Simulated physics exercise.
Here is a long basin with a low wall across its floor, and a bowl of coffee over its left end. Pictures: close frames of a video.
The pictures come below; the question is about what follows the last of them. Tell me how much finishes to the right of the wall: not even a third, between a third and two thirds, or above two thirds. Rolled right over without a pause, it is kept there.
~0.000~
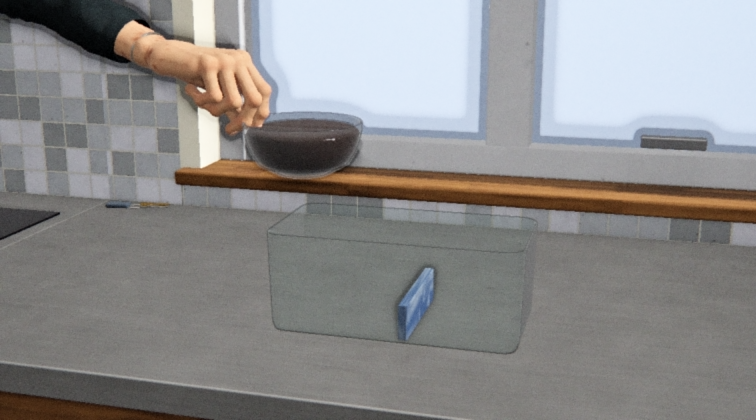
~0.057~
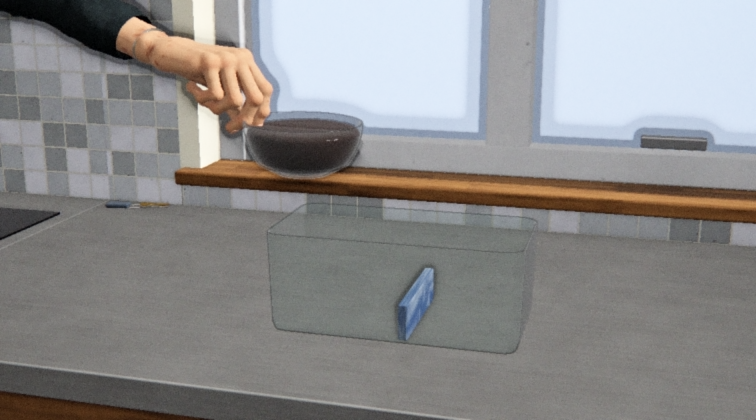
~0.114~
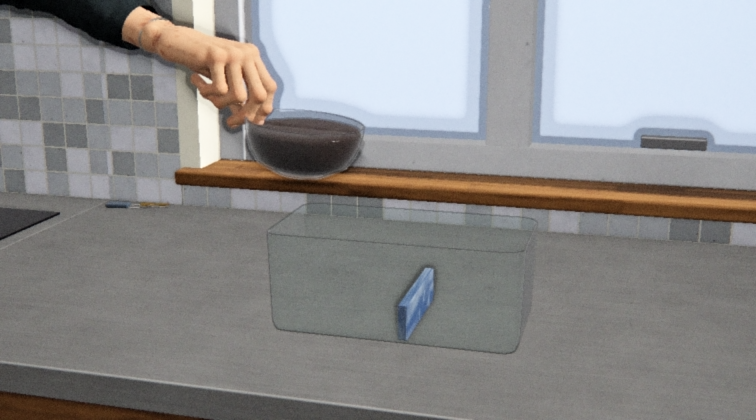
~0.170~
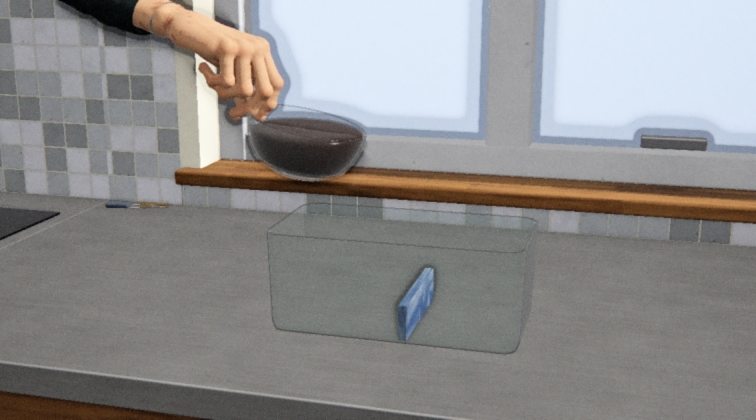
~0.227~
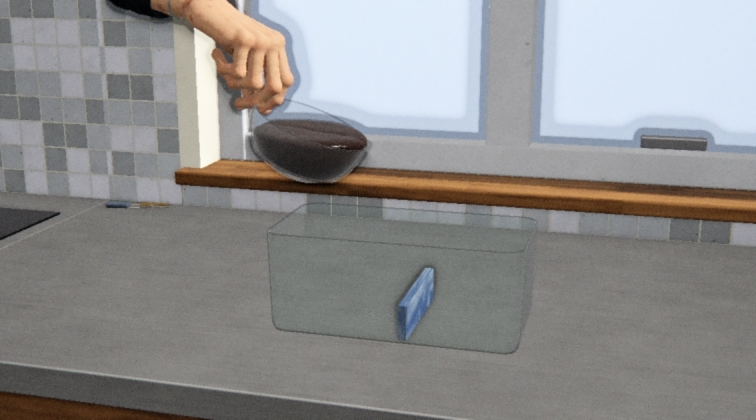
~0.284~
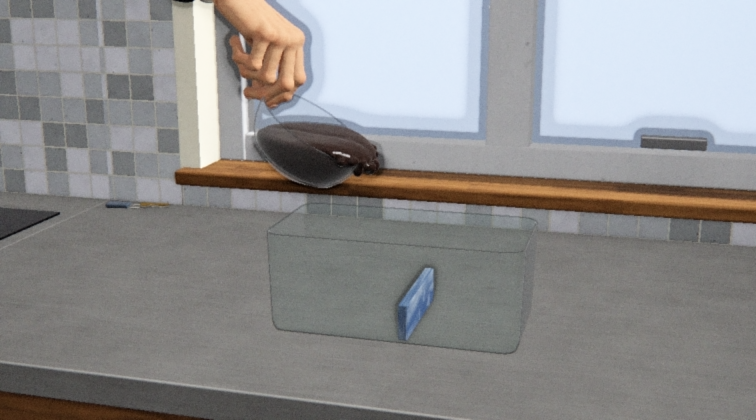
The right side of the wall holds a small share, below one third.
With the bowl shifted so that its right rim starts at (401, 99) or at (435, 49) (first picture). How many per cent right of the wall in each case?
Roughly 75 % the first time and roughly 80 % the second.
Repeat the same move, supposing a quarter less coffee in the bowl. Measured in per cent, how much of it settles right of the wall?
About 5 in a hundred.
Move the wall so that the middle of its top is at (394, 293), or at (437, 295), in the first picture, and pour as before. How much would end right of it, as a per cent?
Near 55 % and 10 %.
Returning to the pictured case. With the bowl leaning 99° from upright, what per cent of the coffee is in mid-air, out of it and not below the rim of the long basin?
Something like 15 per cent of it.
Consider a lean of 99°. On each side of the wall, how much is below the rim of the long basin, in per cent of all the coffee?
Left 65 %, right 15 %.
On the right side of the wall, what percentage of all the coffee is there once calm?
Some 15 per cent.
A moment on, the bowl is tipped on its side and 8 per cent is still to pour, 64 is left of the wall and 15 right of it.
Next, the bowl is tipped right over and 0 per cent is still to pour, 81 is left of the wall and 17 right of it.
Then the bowl is tipped right over and 0 per cent is still to pour, 81 is left of the wall and 17 right of it.
Later the bowl is tipped right over and 0 per cent is still to pour, 81 is left of the wall and 17 right of it.
Finally, 81 per cent lies left of the wall, 17 right of it and 1 outside.
